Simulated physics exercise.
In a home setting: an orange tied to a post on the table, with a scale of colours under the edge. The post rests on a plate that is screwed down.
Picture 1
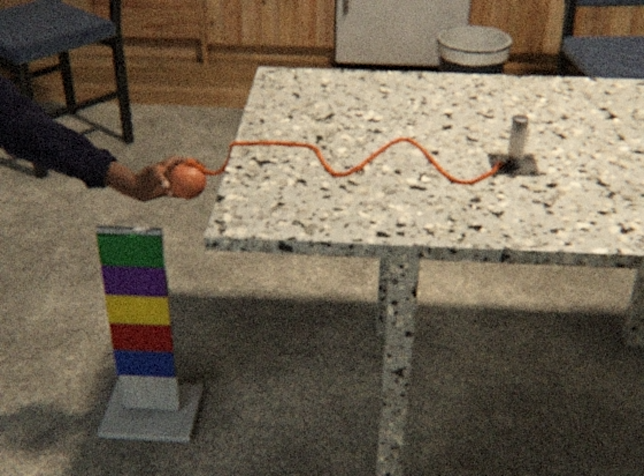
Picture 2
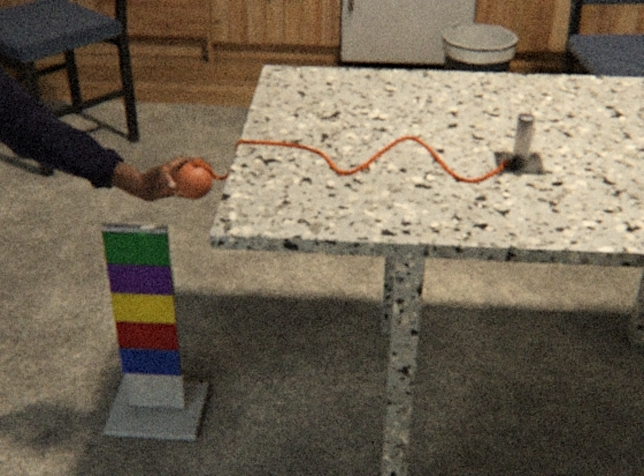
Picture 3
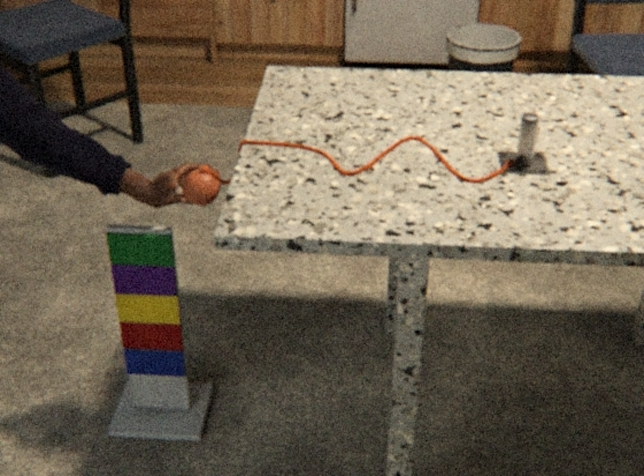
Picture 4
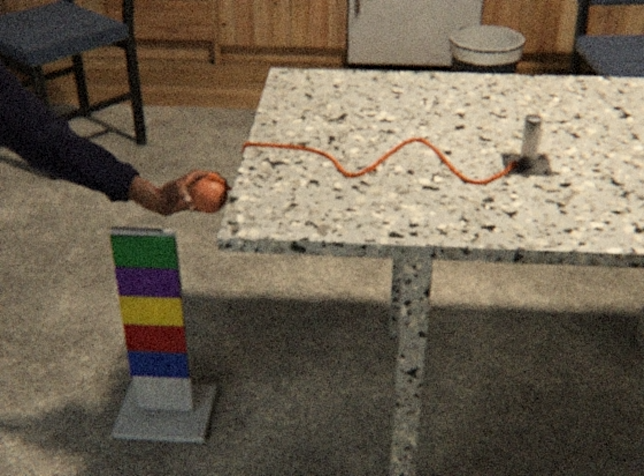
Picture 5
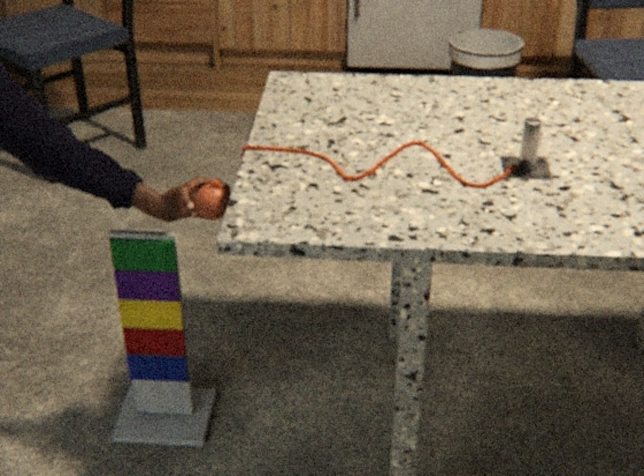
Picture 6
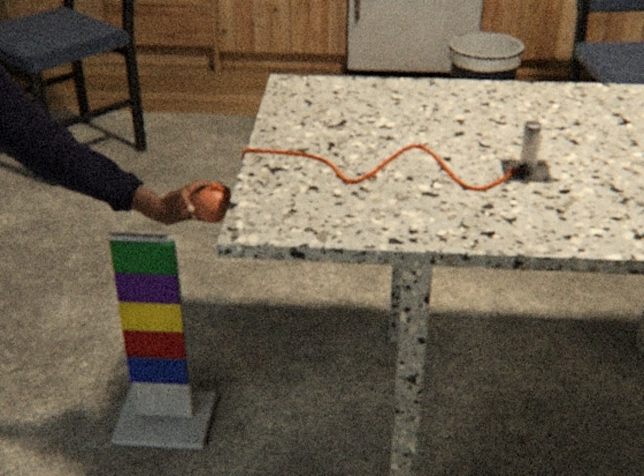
A hand held an orange just off the table's left edge, above a striped colour scale, and shifted it slightly right, then kept nearly still while the wavy orange cord lay slack toward a post.
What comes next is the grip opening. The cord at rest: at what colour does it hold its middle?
The colour is red.
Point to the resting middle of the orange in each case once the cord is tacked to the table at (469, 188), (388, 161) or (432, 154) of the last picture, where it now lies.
Pixel places, try by try: (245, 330), (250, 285), (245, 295).
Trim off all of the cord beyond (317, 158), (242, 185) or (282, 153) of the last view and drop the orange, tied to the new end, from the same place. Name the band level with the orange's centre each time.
Try 1 - no band; try 2 - yellow; try 3 - green.
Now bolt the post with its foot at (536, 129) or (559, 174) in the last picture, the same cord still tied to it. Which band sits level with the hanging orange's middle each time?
The first case gives yellow, the second gives yellow.
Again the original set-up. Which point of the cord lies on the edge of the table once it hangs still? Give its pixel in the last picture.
Look near (358, 182).
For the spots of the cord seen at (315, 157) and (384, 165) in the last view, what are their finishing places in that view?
At (245, 222) for the first, at (288, 160) for the second.
Soon after, orange near (236, 331); level with yellow.
Then, orange near (273, 352); level with red.
Further on, orange near (246, 348); level with red.
At rest, orange near (254, 350); level with red. At red.
